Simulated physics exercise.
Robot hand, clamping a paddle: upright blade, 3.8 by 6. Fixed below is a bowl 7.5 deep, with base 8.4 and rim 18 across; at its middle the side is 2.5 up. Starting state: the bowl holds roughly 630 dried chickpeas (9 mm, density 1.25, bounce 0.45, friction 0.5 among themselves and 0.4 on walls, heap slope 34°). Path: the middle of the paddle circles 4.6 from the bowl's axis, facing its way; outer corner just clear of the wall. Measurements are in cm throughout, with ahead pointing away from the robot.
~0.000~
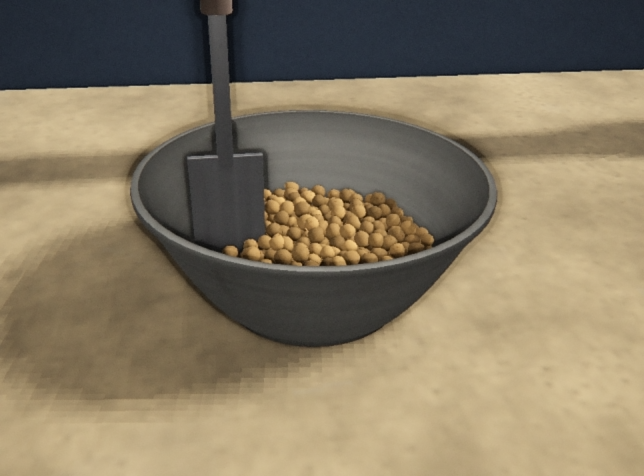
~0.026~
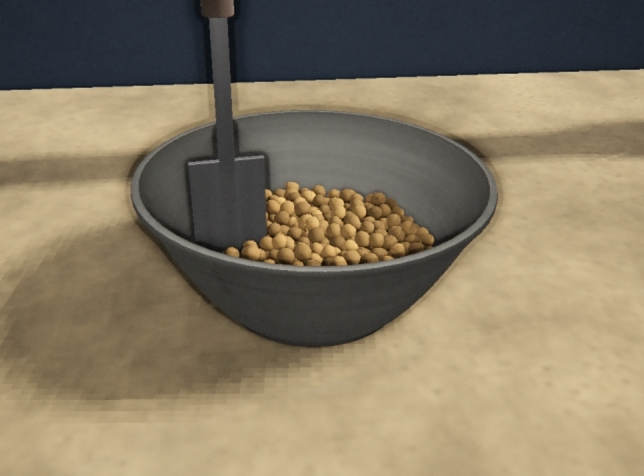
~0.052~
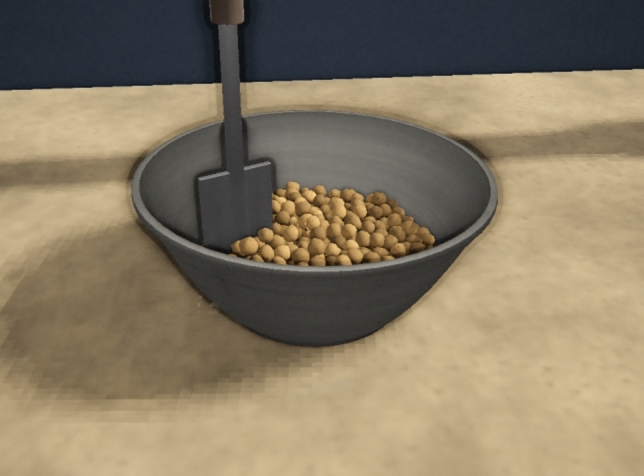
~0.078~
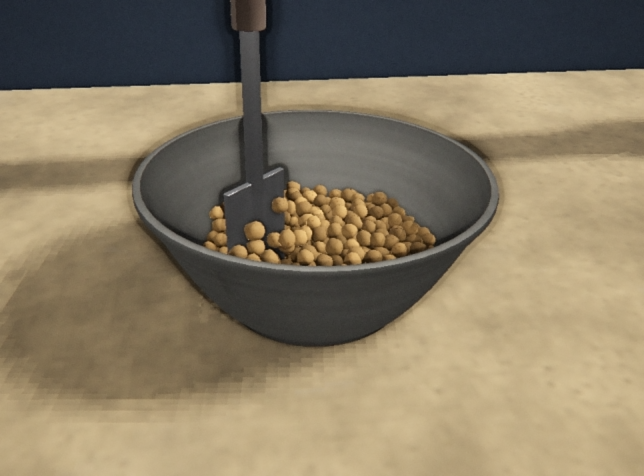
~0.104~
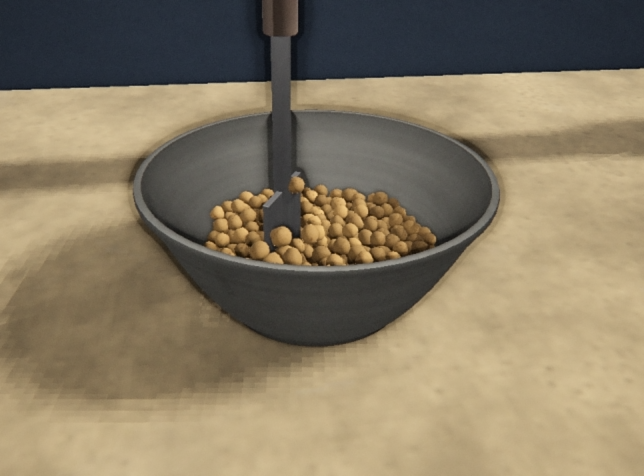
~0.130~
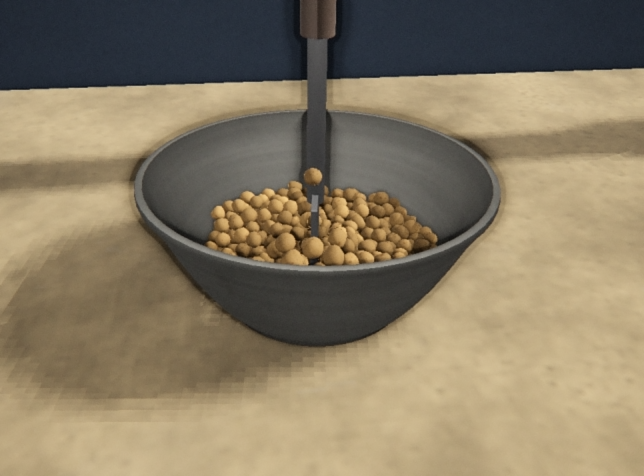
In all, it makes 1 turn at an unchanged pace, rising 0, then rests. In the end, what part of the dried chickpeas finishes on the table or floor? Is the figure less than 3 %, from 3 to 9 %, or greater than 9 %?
The figure is from 3 to 9 %.
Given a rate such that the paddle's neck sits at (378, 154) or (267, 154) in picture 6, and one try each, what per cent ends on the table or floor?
Near 15 in a hundred for the first and near 0 in a hundred for the second.
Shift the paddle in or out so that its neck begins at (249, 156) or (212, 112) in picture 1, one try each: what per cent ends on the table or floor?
I'd guess some 0 and 0 percent.
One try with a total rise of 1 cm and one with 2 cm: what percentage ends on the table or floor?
Some 5 and 0 per cent.
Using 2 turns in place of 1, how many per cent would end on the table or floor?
About 10 per cent.
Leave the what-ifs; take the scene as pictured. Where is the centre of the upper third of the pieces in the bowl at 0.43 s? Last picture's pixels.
Estimated centre: (251, 185).
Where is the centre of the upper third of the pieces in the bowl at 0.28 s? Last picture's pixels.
Near (377, 201).
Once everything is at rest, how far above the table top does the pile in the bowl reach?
Around 6.5 cm above the table.
After 0.28 s, 186° round, highest piece 9 above the table; 624 in the bowl, 3 in flight or on the tool.
After 0.43 s, 292° round, highest piece 10 above the table; 612 in the bowl, 7 on the table or floor, 8 in flight or on the tool.
After 0.70 s, 0° round, highest piece 7 above the table; 597 in the bowl, 28 on the table or floor, 2 in flight or on the tool.
After 1.40 s, 0° round, highest piece 6 above the table; 597 in the bowl, 30 on the table or floor.
In the end, 597 in the bowl, 30 on the table or floor. That is 5 % on the table or floor.
